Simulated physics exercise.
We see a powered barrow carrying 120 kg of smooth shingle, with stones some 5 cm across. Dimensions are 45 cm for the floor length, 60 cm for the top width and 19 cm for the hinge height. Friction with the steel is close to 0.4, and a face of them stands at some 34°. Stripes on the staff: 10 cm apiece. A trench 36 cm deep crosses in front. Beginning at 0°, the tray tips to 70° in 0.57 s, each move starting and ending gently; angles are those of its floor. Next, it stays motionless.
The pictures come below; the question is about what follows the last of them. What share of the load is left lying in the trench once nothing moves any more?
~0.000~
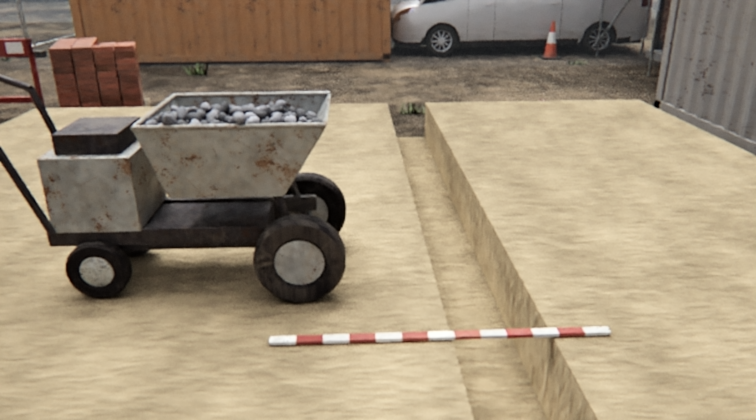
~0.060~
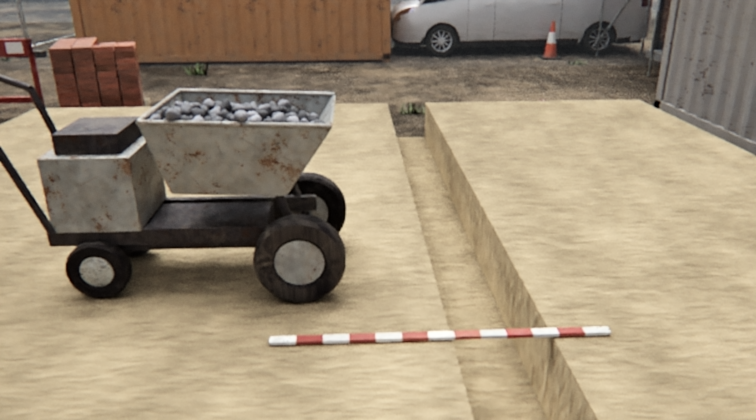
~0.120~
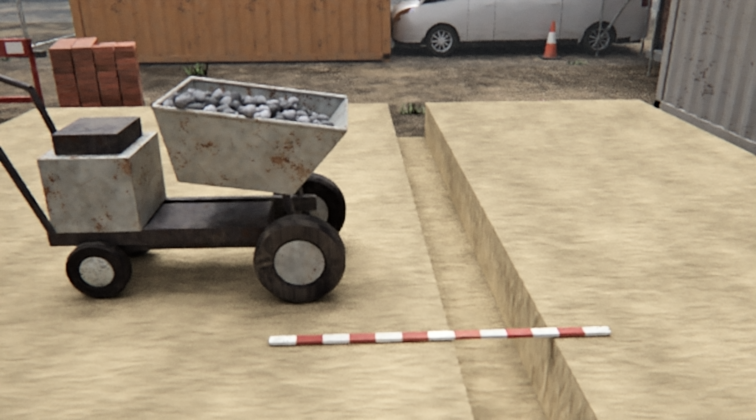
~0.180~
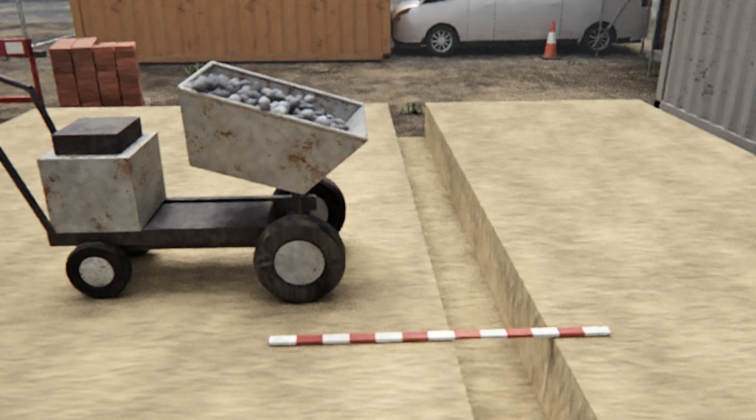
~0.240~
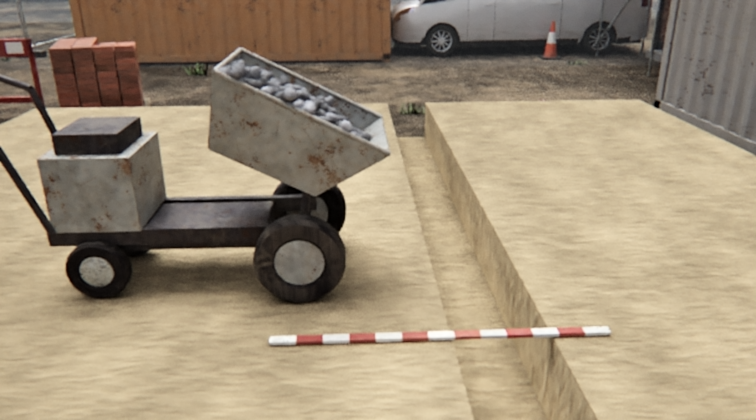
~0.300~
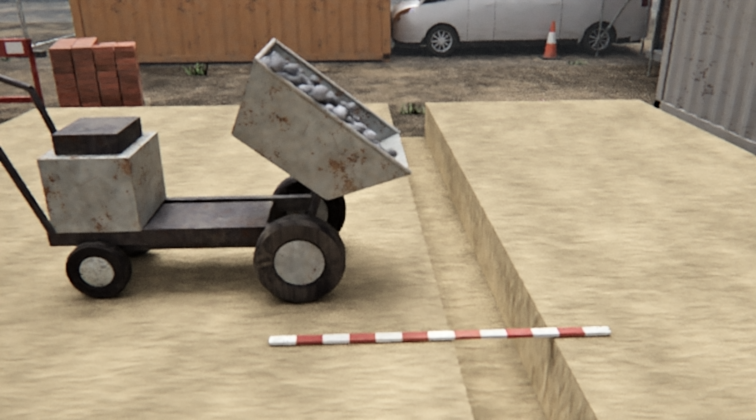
About 73 per cent.
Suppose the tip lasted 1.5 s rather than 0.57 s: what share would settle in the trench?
Then some 100 per cent would.
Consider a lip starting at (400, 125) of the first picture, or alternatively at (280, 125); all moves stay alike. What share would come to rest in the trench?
Close to 25 percent in the first case, 85 percent in the second.
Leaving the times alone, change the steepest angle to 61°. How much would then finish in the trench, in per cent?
With that change, near 55 per cent.
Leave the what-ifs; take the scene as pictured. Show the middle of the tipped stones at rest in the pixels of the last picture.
Their middle is at about (488, 315).
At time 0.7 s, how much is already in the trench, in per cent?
By that moment, roughly 40 per cent of the load.
After 0.4 s the floor is at 59°; 100 % in the tray; the foremost stones are at (426, 194).
After 0.7 s the floor is at 70°; 62 % in the tray, 38 % in the trench; the foremost stones are at (520, 262).
After 1.0 s the floor is at 70°; 18 % in the tray, 55 % in the trench, 27 % past the trench; the foremost stones are at (706, 260).
After 3.0 s the floor is at 70°; 0 % in the tray, 73 % in the trench, 27 % past the trench; the foremost stones are past the picture's edge.
